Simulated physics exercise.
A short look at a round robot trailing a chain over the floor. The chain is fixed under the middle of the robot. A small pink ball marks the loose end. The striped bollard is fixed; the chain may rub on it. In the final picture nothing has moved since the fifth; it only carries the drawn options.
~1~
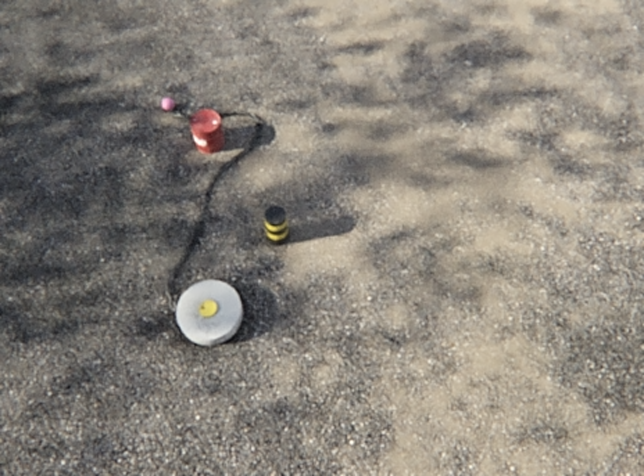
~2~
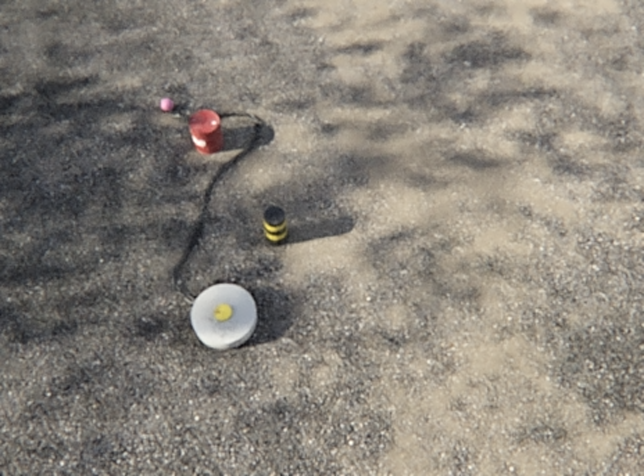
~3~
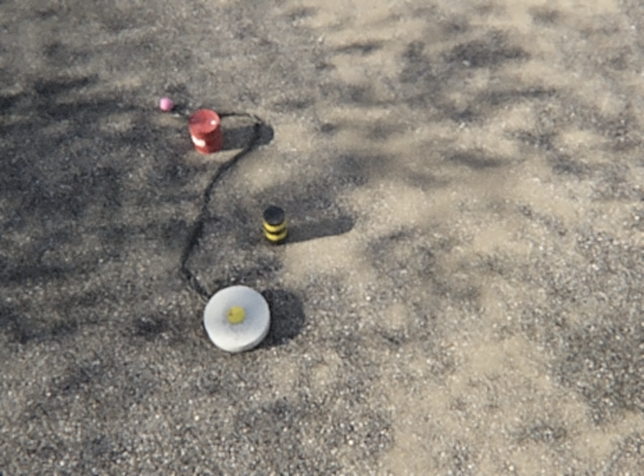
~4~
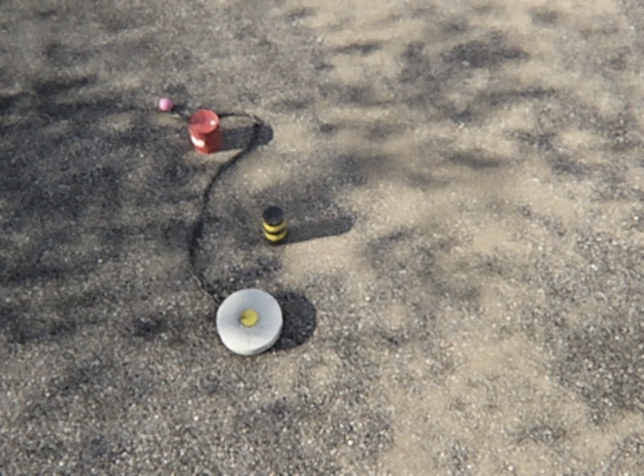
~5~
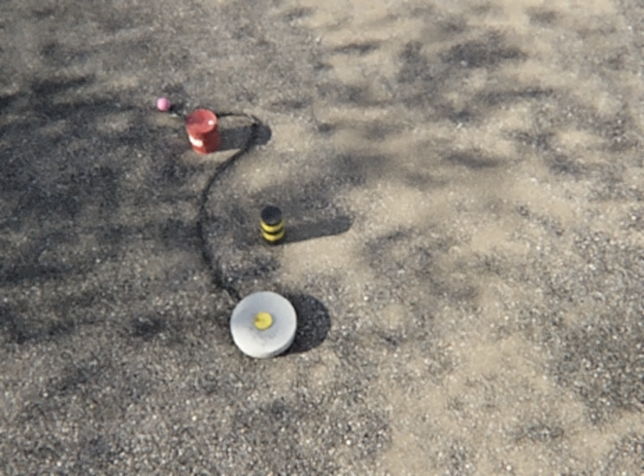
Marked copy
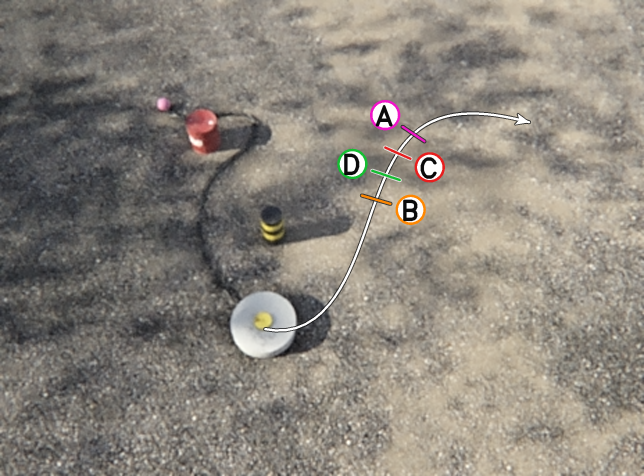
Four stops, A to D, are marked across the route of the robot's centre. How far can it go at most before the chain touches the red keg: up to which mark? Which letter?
Mark D.
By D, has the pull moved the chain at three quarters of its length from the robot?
Yes.
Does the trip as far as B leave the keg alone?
Yes.
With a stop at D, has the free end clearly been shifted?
No.
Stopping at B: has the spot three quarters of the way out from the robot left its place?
By then, no.
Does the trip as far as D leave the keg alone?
Yes.
On the marked copy, A at (414, 134); B at (376, 200); C at (398, 153); D at (386, 175); the route from (265, 329) via (383, 182) to (529, 122).
Taking D. A third of the way, robot (338, 289), middle of the chain (223, 178), free end (164, 105).
Two thirds of the way, robot (367, 222), middle of the chain (223, 178), free end (164, 105).
When it is over, robot (387, 170), middle of the chain (256, 206), free end (164, 105); only the bollard has been touched, if anything.
As for the rest, A brings the chain against the keg; B is safe but short; C brings the chain against the keg.
